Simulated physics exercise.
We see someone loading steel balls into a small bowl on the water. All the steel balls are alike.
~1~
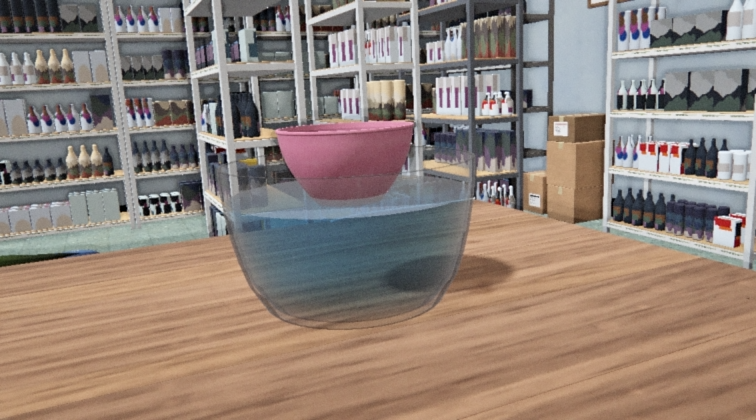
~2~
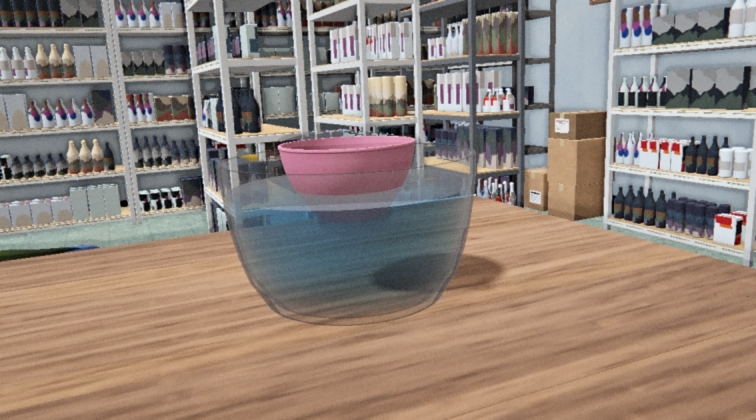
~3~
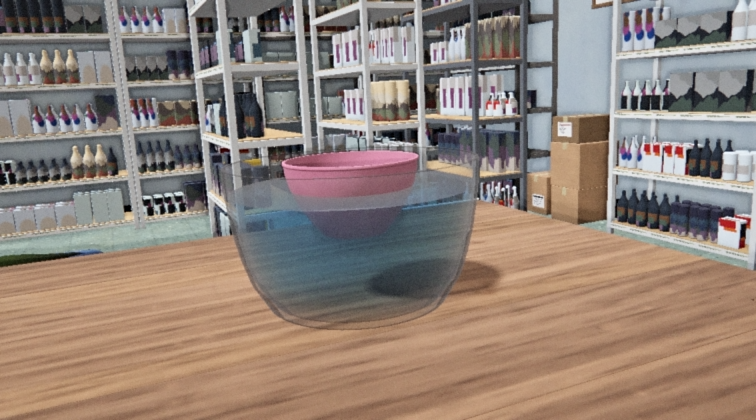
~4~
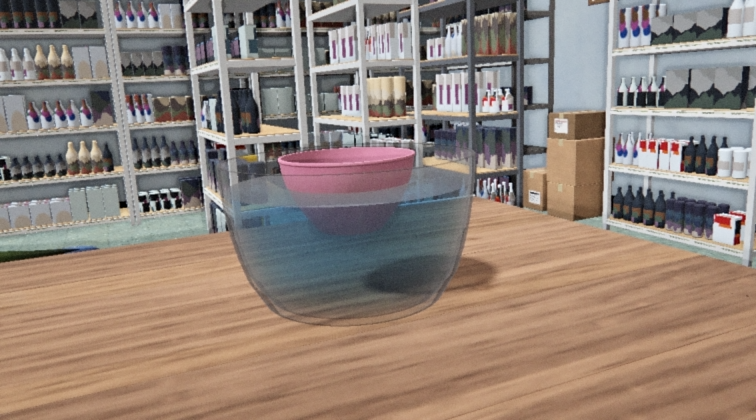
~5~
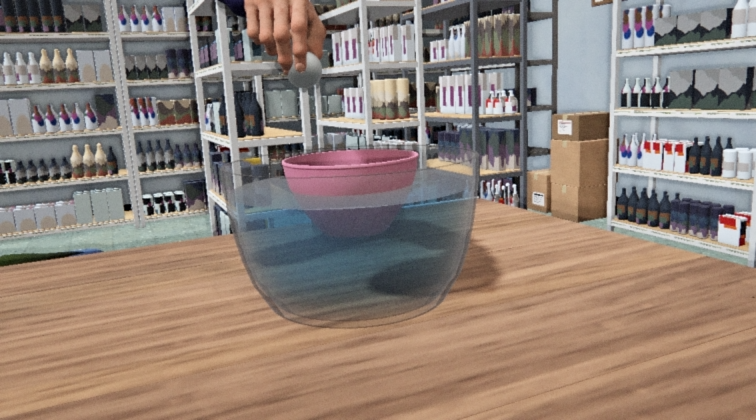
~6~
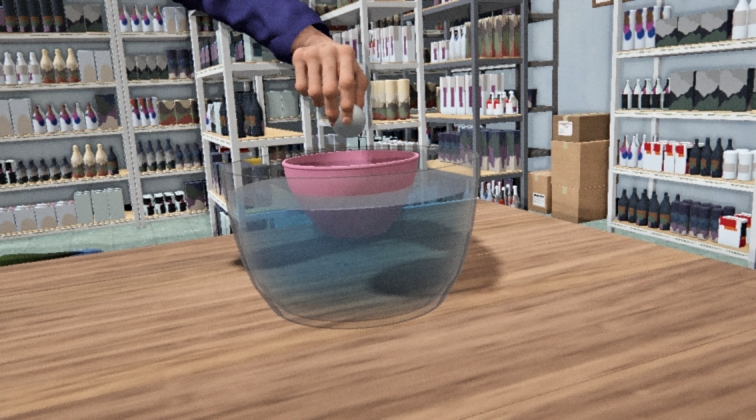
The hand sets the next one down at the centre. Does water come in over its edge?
The small bowl keeps floating.
Next, the steel ball is in and the small bowl dips.
After that, it steadies; about a fifth of its side above the surface.
Finally, the small bowl floats; about a fifth of its side above the surface.
